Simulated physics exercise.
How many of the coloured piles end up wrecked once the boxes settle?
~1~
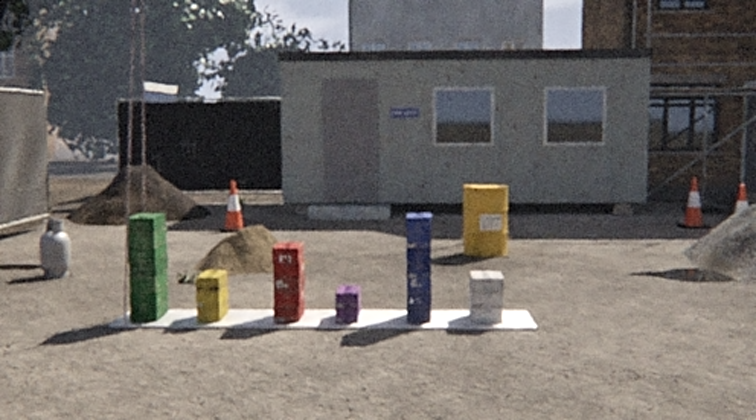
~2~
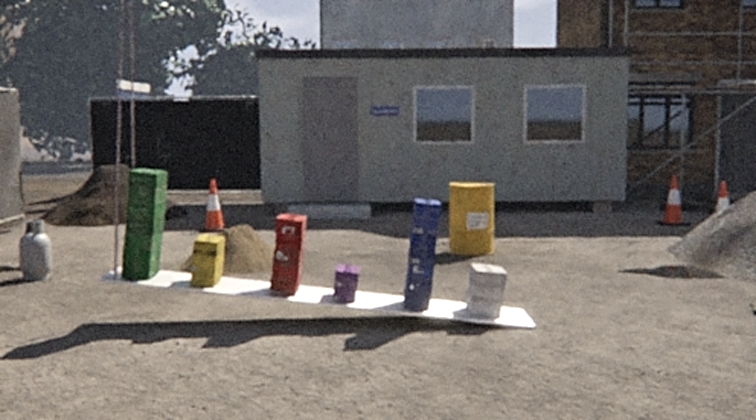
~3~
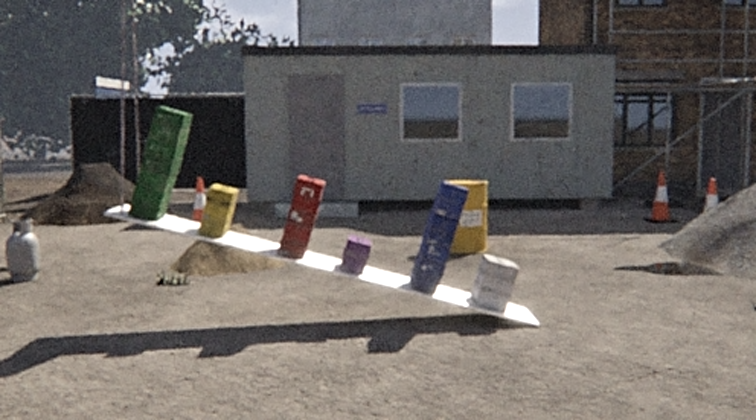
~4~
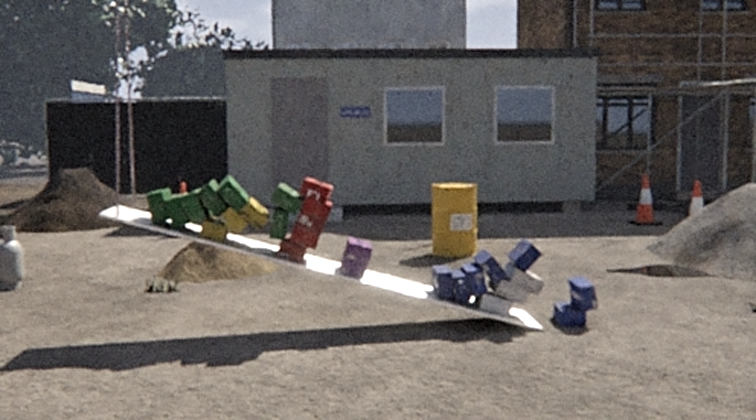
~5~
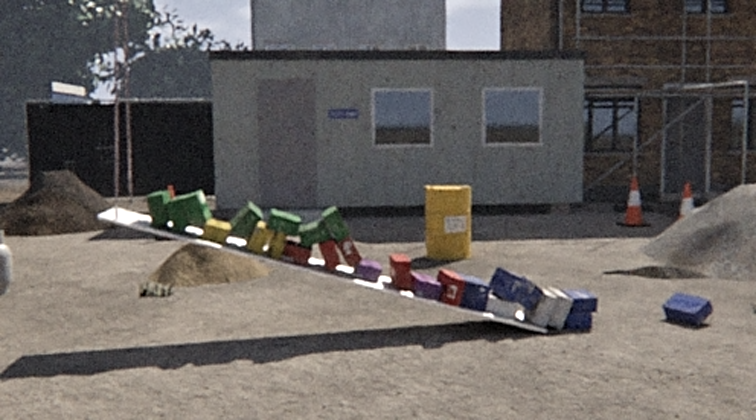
At least four of the piles are wrecked, with the green, red and blue ones among those left in a tumbled line along the sloping deck.
